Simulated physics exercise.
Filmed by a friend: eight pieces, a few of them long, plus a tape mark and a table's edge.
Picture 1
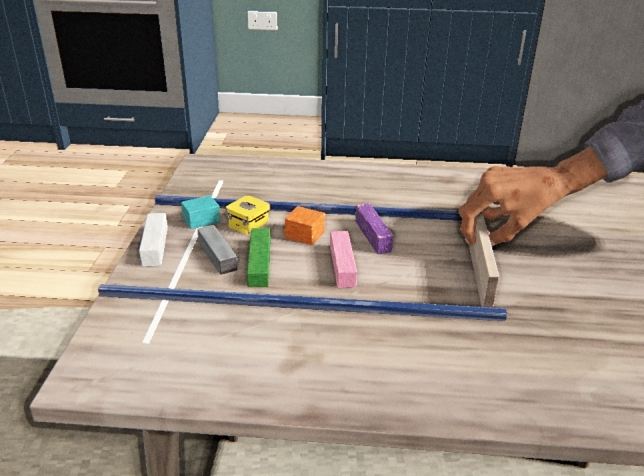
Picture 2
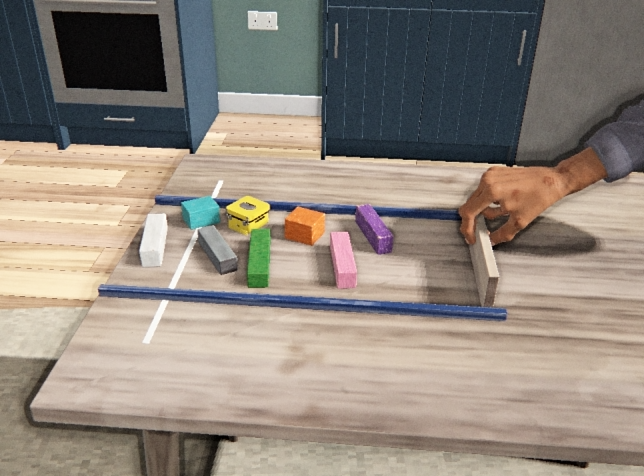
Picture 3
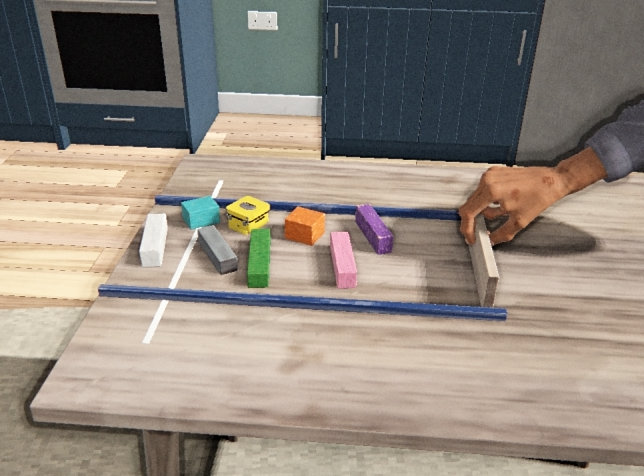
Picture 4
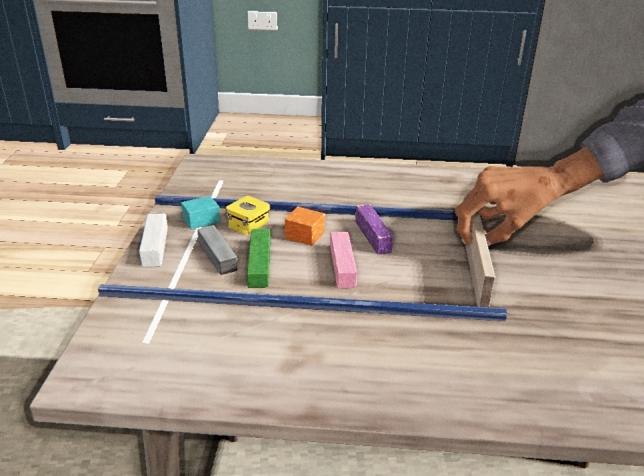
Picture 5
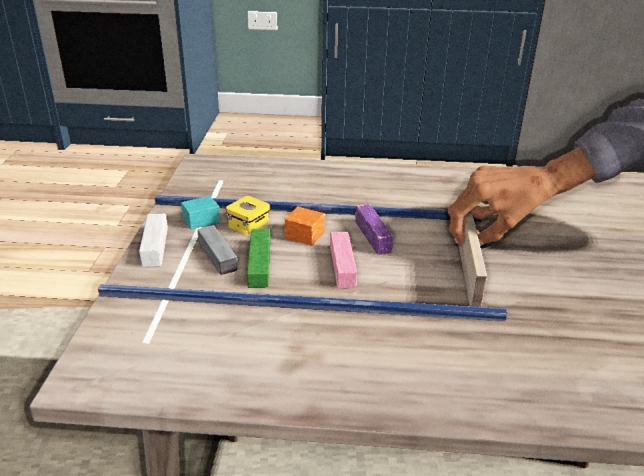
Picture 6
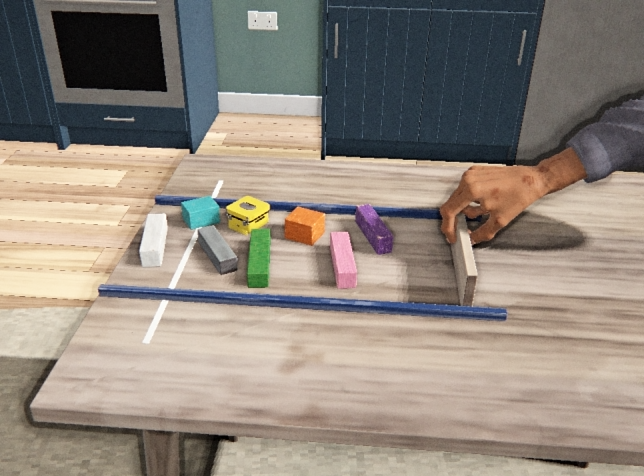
A hand slides an upright board slightly left along the table toward eight still, colourful pieces.
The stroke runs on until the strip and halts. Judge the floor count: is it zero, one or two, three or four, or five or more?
I predict the tally of drops will be under three but above nought.
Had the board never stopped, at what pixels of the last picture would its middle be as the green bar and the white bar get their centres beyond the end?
I reckon its middle sits around (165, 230) and then around (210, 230).
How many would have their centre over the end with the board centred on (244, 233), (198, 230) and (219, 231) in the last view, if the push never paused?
Taking the places in turn, the counts are 0, 1 and 0.
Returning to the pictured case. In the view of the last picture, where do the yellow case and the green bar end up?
Final centres, first then second: (175, 205), (147, 255).
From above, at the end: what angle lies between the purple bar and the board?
Roughly 0° out of line.
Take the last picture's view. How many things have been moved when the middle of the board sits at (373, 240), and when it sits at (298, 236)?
At that stage 1; at the next, 5.
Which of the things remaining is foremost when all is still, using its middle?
The turquoise block finishes closest.
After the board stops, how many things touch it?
It adds up to 2.
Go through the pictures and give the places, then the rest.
The first picture shows white bar (154, 239); turquoise block (201, 212); grey stick (217, 249); board (479, 245); tape (191, 247).
The second picture shows turquoise block (201, 213); pink bar (343, 259).
The third picture shows grey stick (217, 249); yellow case (248, 215).
The fourth picture shows white bar (154, 239); purple bar (373, 228).
The fifth picture shows turquoise block (201, 213); green bar (259, 256).
The sixth picture shows white bar (154, 239); turquoise block (201, 213); grey stick (217, 249); board (460, 244); tape (191, 247).
A little later, none off yet; white bar at rest near (154, 239); turquoise block at rest near (201, 213); grey stick at rest near (217, 249).
When it is over, the number that fall off is one or two; down, white bar.
